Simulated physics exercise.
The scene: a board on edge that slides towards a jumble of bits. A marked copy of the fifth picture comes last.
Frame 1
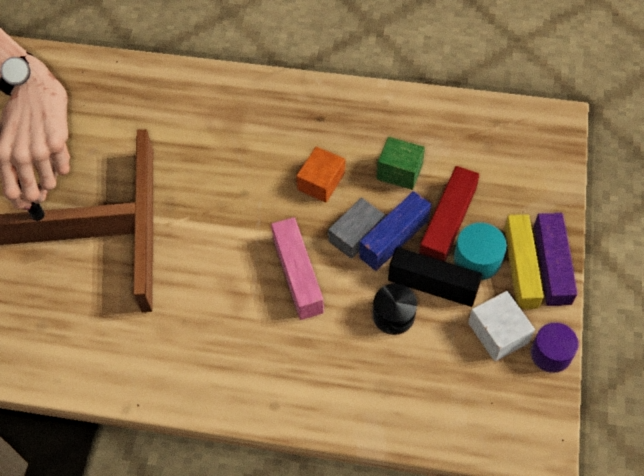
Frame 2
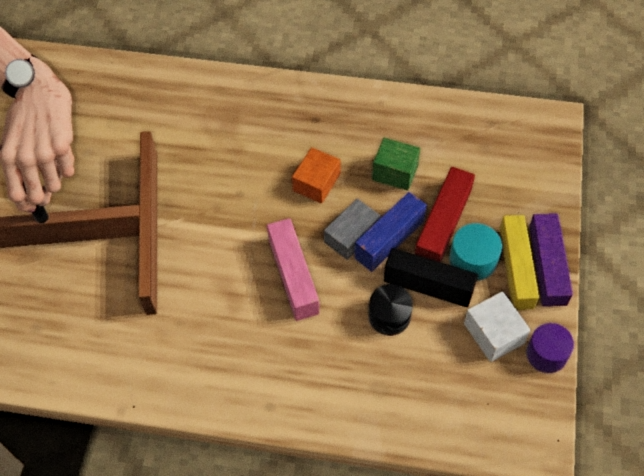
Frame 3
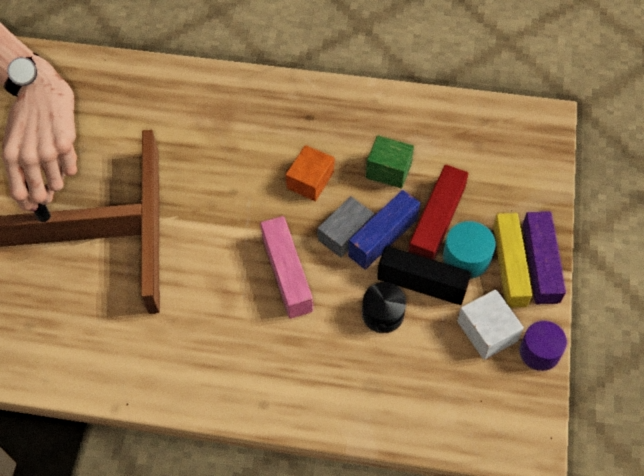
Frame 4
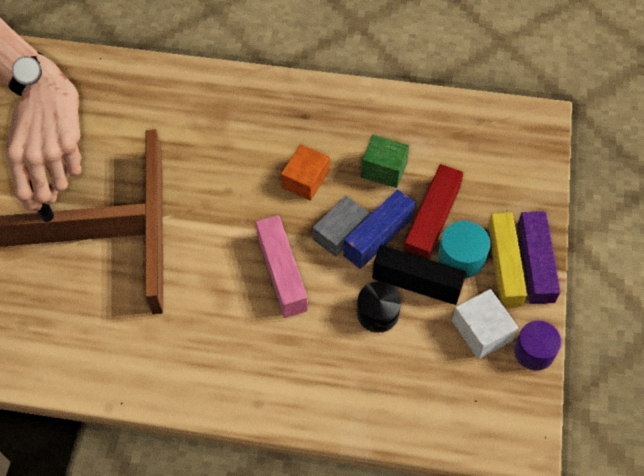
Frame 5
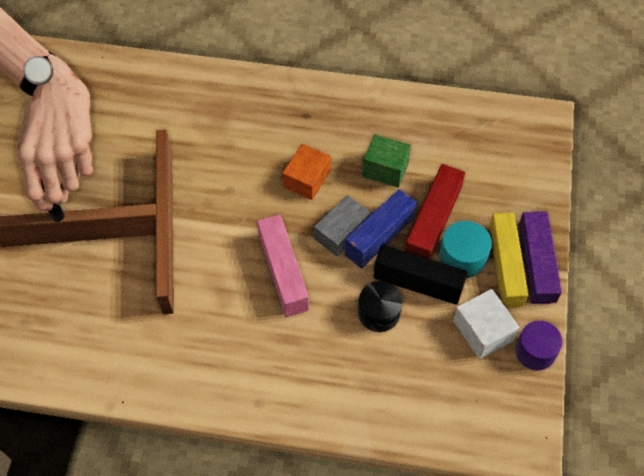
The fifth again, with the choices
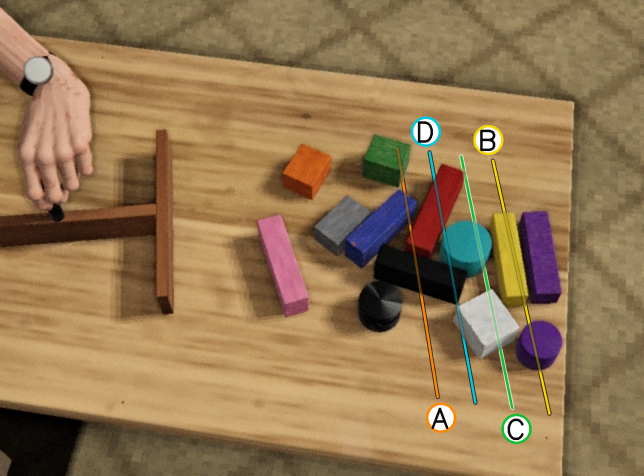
A brown board on edge, held by a hand, slides slightly right across a wooden table, still apart from the colourful blocks.
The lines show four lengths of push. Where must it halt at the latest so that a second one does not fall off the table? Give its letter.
It should halt at A.
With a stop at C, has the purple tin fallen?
Yes.
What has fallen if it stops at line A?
The purple bar goes over.
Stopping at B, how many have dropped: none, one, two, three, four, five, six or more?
Six or more.
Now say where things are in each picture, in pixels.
The first frame shows black tin (395, 310); grey block (357, 228); yellow bar (523, 261).
The second frame shows board (145, 209); orange block (317, 176).
The third frame shows board (147, 208); purple tin (543, 346).
The fourth frame shows board (151, 208); turquoise tin (463, 250).
The fifth frame shows board (161, 208); green block (387, 161); black stick (419, 275); purple bar (540, 257).
On the marked copy, A at (416, 263); B at (519, 277); C at (485, 272); D at (451, 268).
Taking A. A third of the way, board (252, 221); purple tin (538, 346); purple bar (540, 257).
Two thirds of the way, board (345, 234); purple tin (543, 348); white block (490, 331).
When it is over, board (414, 243); purple bar over the edge; yellow bar (555, 266); one fallen.
As for the rest, B drops seven; C drops five; D drops three.
